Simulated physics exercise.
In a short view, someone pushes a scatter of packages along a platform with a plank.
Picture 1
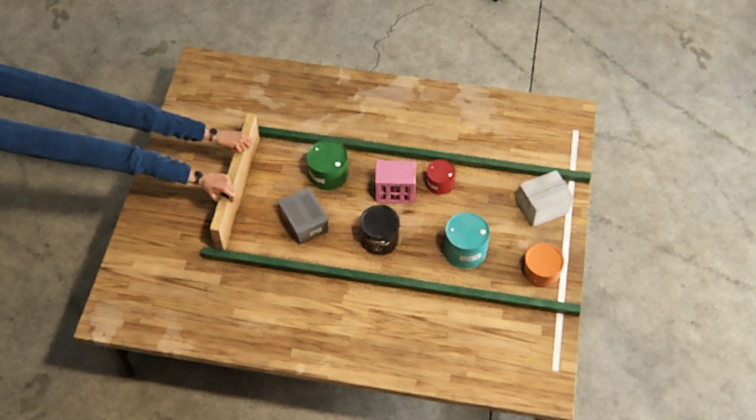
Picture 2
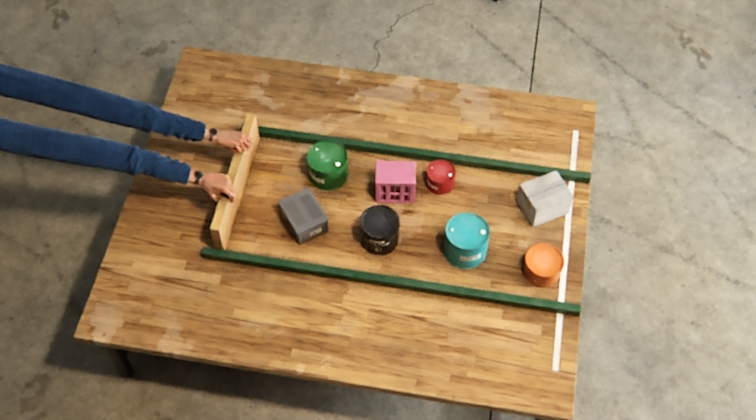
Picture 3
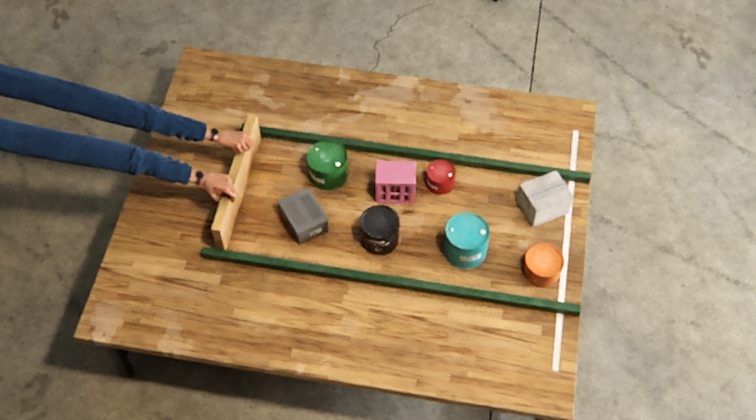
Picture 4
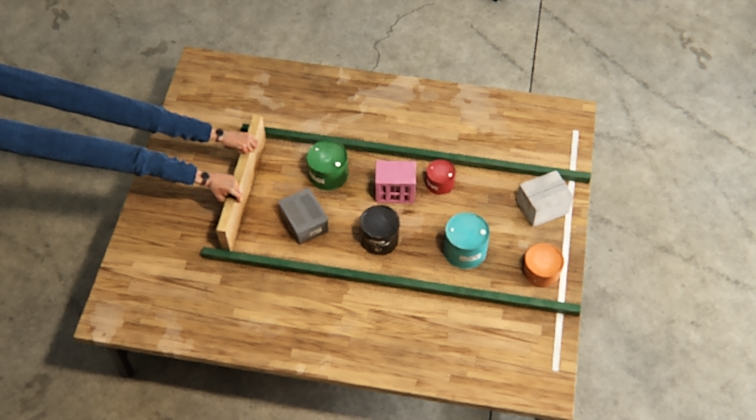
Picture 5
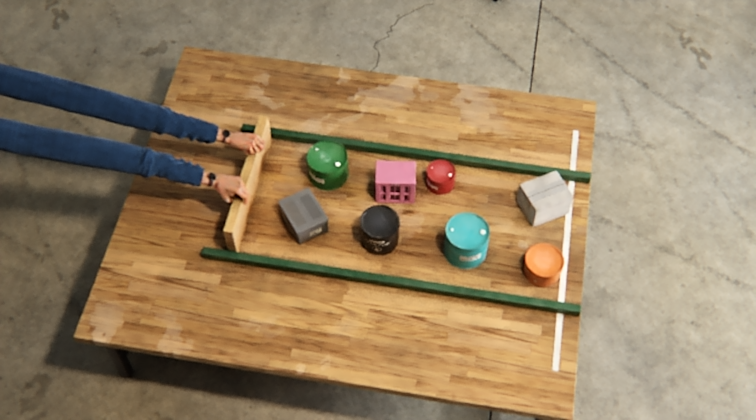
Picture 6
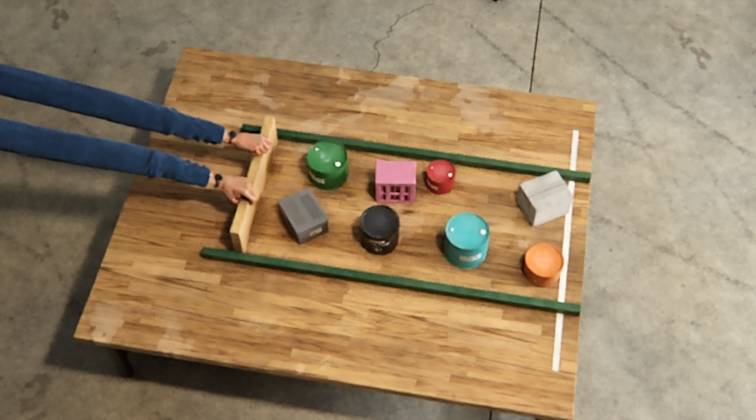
Two hands in blue denim sleeves reach in from the left and grip a wooden plank on a wood-topped table, seen from high above on a concrete floor. Between two green rails sit green, red, black, turquoise and orange containers, a grey box, a pink crate and a white box near a white line. The hands slide the plank slightly rightward, while the objects and camera stay still.
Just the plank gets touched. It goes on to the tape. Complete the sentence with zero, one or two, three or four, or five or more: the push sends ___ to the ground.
The push sends five or more to the ground.
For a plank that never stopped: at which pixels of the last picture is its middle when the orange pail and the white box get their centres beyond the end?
The middle is at (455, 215) when it's the orange pail, and at (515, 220) when it's the white box.
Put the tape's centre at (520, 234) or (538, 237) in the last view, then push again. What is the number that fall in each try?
Tallies: 3, 5.
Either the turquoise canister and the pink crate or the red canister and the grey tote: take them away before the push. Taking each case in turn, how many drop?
Fallen: 5 in the first try, 5 in the other.
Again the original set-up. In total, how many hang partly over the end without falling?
The total here is 1.
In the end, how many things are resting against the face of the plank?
It touches 1.
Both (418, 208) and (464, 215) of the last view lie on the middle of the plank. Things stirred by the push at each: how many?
The counts are 7 and 7.
A little later, none off yet; orange pail at rest near (543, 265); white box at rest near (545, 199); turquoise canister shifted a little near (473, 242).
When it is over, the number that fall off is five or more; down, green canister, black pail, pink crate, red canister, turquoise canister, white box and orange pail.
